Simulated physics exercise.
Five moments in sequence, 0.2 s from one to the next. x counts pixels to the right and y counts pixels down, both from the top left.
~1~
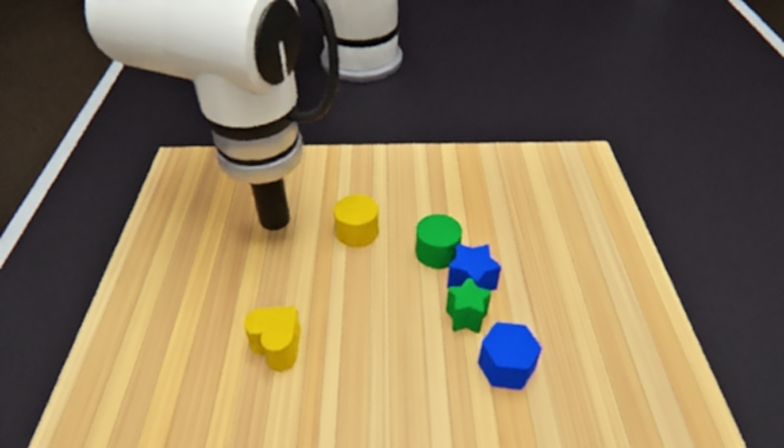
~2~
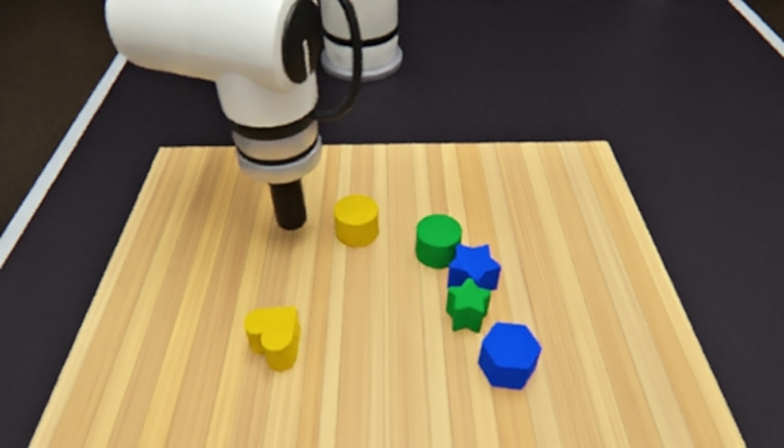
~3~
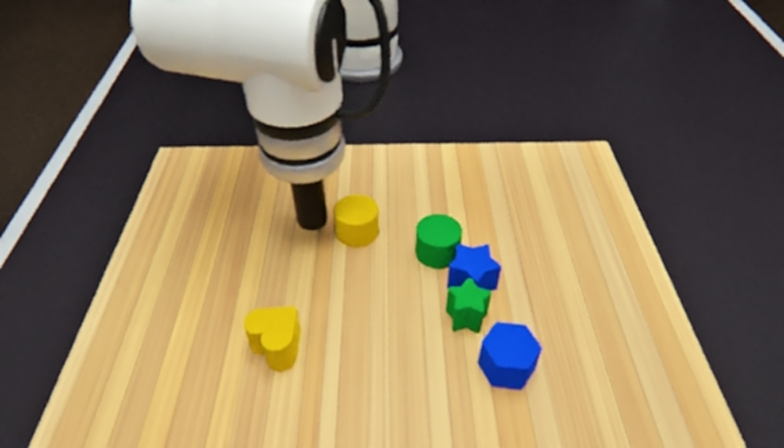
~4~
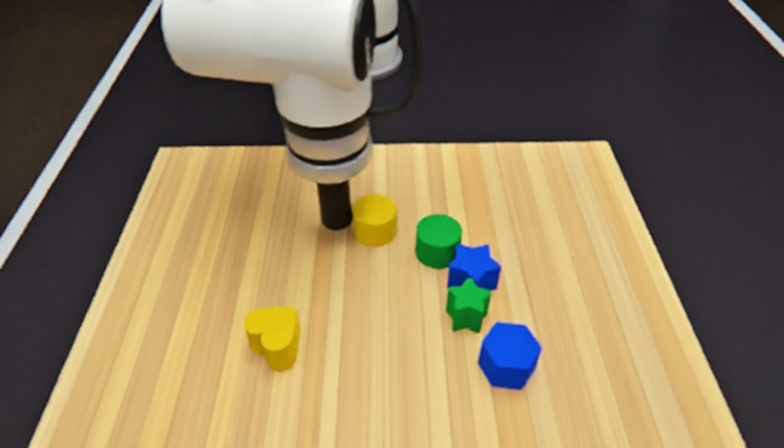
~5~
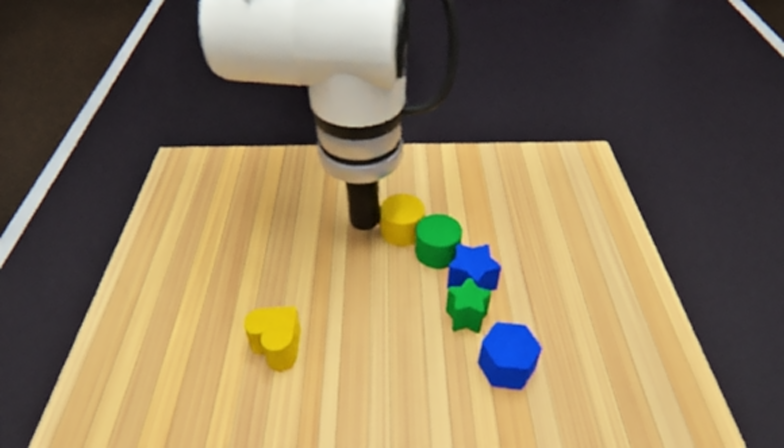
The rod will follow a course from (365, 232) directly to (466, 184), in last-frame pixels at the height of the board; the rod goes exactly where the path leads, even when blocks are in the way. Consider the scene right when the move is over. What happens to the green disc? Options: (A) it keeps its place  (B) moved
B.
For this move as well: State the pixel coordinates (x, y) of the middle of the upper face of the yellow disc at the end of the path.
It is going to be at (461, 195).
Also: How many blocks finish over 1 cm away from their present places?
Blocks displaced: 2.
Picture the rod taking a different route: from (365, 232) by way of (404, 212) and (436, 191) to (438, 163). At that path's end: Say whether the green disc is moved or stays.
Moved off its spot.
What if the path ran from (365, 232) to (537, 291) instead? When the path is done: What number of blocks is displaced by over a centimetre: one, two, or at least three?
The number of blocks that move over 1 cm is three or more.
The first path, step by step. One third of the way, rod at (402, 203); yellow disc at (439, 198); green disc at (454, 229).
Two thirds of the way, rod at (436, 188); yellow disc at (461, 195); green disc at (455, 229).
At the end, rod at (468, 173); yellow disc at (461, 195); green disc at (455, 229).
